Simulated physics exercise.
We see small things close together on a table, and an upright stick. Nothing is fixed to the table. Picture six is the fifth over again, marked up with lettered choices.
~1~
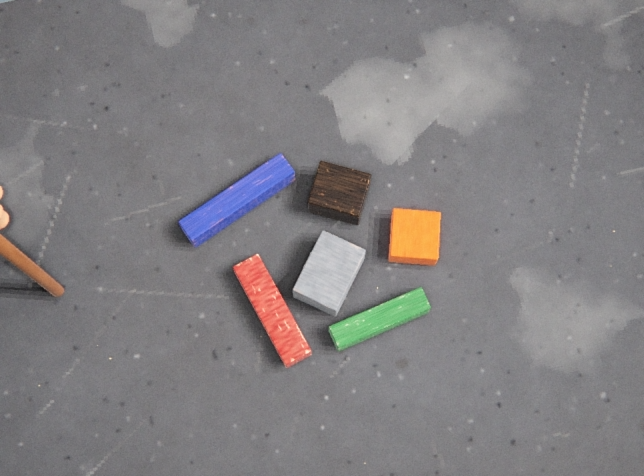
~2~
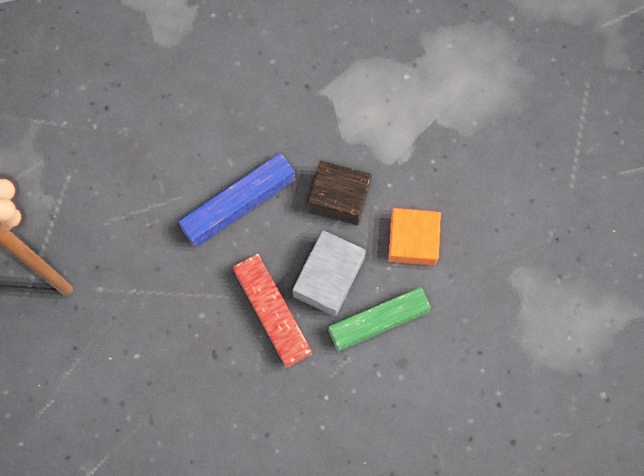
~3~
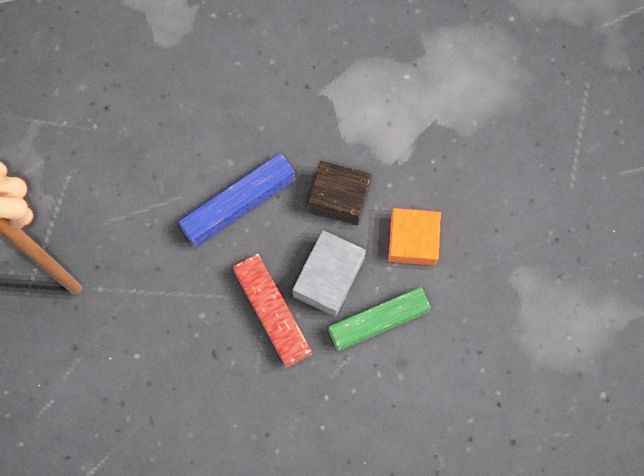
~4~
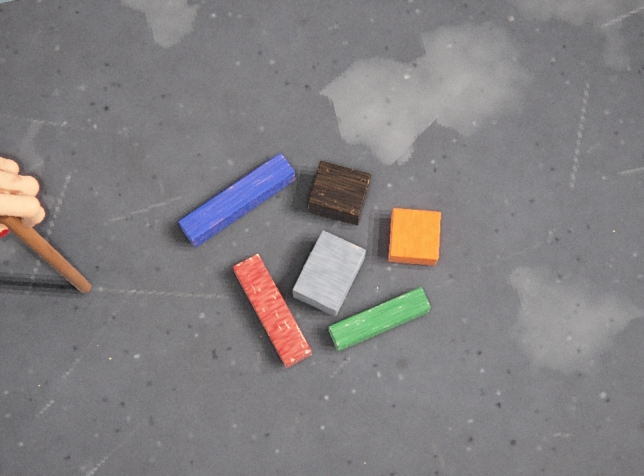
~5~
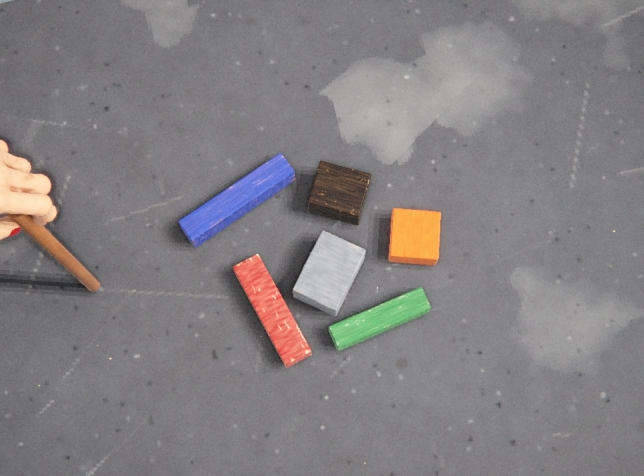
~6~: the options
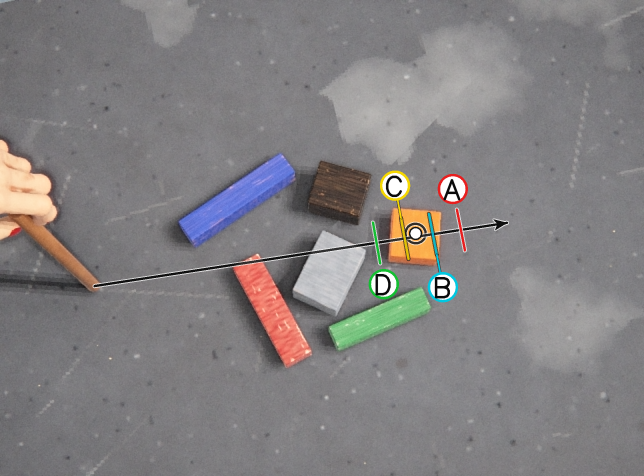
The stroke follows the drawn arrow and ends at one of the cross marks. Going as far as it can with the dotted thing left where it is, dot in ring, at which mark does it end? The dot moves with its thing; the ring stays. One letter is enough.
All is well up to D.
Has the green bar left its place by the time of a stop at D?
No.
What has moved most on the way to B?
The orange block.
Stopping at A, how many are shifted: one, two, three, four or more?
In all, three.
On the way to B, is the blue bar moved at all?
No.
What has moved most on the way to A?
The orange block has gone farthest.
On the marked copy, A at (461, 230); B at (433, 235); C at (405, 239); D at (376, 243); the arrow from (94, 286) to (507, 223); the white dot at (415, 233).
Taking D. A third of the way, foot of the stick (197, 271).
Two thirds of the way, foot of the stick (298, 255); red bar (282, 318).
When it is over, foot of the stick (376, 244); grey block (350, 280); red bar (282, 318); the dot is still in its ring.
As for the rest, A shifts the dotted thing to (493, 232); B shifts the dotted thing to (465, 233); C shifts the dotted thing to (437, 235).
